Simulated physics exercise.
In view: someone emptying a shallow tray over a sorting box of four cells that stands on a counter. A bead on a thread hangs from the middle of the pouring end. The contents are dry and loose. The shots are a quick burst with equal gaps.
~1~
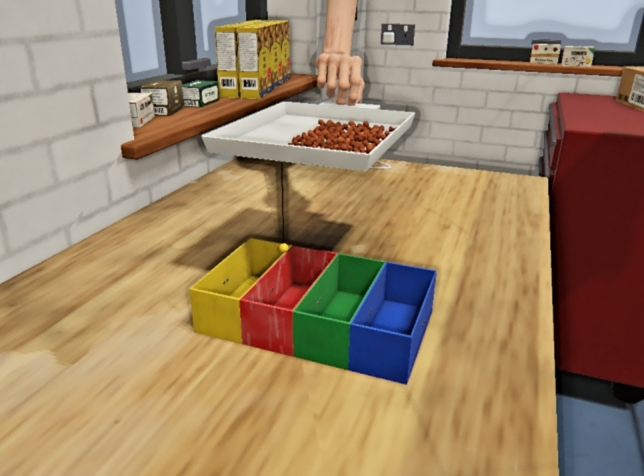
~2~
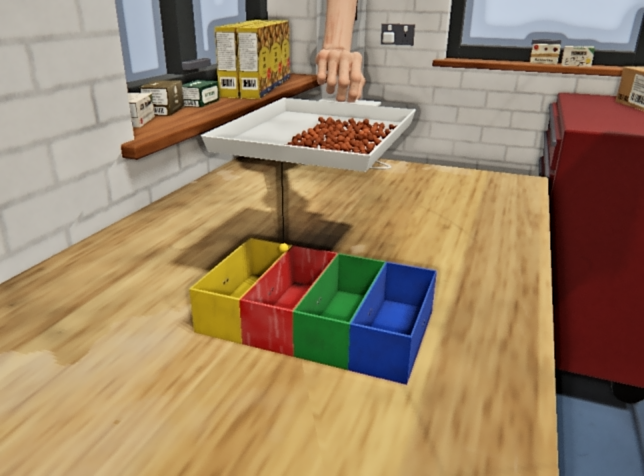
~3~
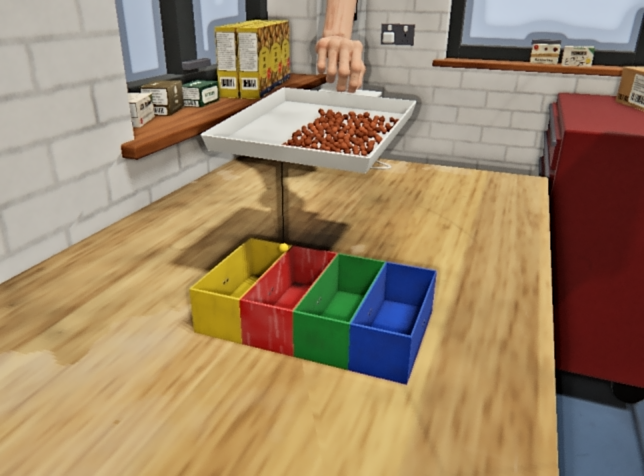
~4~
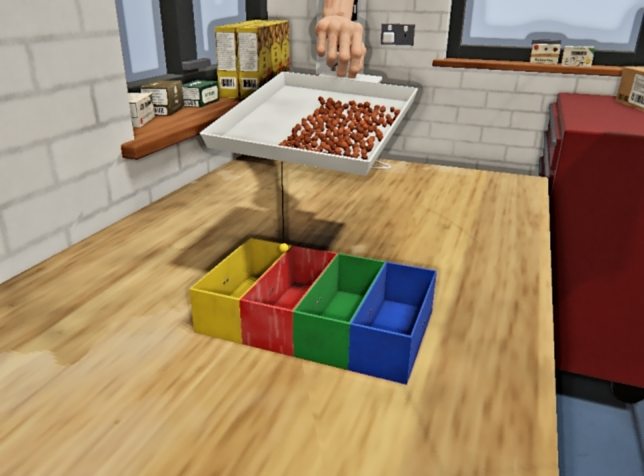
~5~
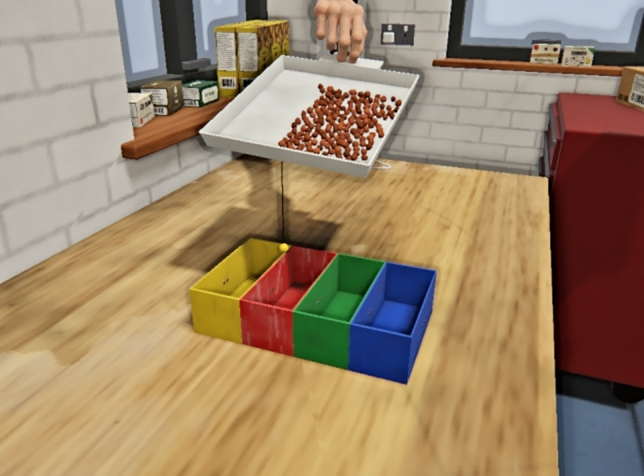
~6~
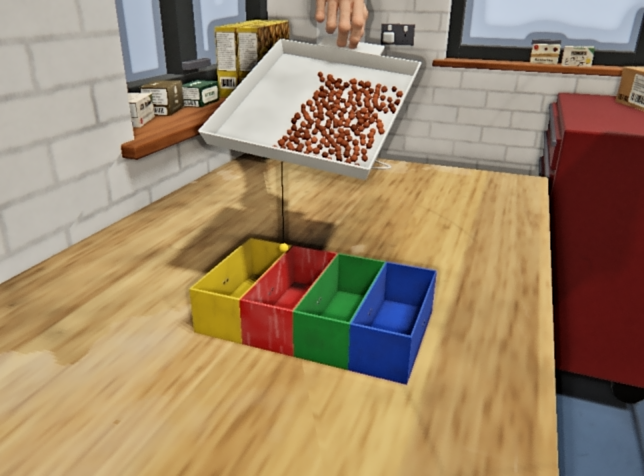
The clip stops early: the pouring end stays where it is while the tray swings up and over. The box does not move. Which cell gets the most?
Fullest: The green cell.
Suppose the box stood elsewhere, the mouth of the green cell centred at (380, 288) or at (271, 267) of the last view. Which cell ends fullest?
In turn: The red one; blue.
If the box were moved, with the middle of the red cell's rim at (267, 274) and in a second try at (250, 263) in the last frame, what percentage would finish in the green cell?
First some 40, then 30 per cent.
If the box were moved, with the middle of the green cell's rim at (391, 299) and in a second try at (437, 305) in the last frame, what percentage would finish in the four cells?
First some 100, then 80 per cent.
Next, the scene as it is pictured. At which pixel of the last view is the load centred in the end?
Roughly at (328, 328).
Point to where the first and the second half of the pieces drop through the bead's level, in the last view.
First near (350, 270), later near (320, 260).
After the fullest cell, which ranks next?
In second place: The red cell.
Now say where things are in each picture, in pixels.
Corners of the pouring end at (207, 135) and (367, 153), level; middle of the load at (342, 141), clay pellets; bead on its thread at (284, 248); yellow cell at (216, 312); red cell at (267, 323); green cell at (321, 336); blue cell at (379, 349), in the first frame.
Corners of the pouring end at (207, 135) and (367, 154), level; middle of the load at (342, 140), in the second frame.
Corners of the pouring end at (207, 134) and (366, 156), tipped barely, lowest at the right corner; middle of the load at (342, 136), in the third frame.
Corners of the pouring end at (206, 132) and (366, 159), tipped a little, lowest at the right corner; middle of the load at (342, 130), in the fourth frame.
Corners of the pouring end at (205, 131) and (366, 162), tipped clearly, lowest at the right corner; middle of the load at (342, 125), in the fifth frame.
Corners of the pouring end at (204, 130) and (366, 165), tipped clearly, lowest at the right corner; middle of the load at (342, 120); yellow cell at (216, 312); red cell at (267, 323); green cell at (321, 336); blue cell at (379, 349), in the sixth frame.
Soon, tray tipped steeply; nearly all on the tray; a stray few falling or outside the box.
A while on, tray tipped past a quarter turn; about half on the tray; a small part in the green cell; a stray few in the blue cell; a stray few in the red cell; about a third falling or outside the box.
Towards the end, tray tipped past a quarter turn; about two thirds in the green cell; about a third in the red cell; a small part in the blue cell; a stray few in the yellow cell; a stray few falling or outside the box.
Finally, tray tipped past a quarter turn; about two thirds in the green cell; about a third in the red cell; a small part in the blue cell; a stray few in the yellow cell; a stray few outside the box.
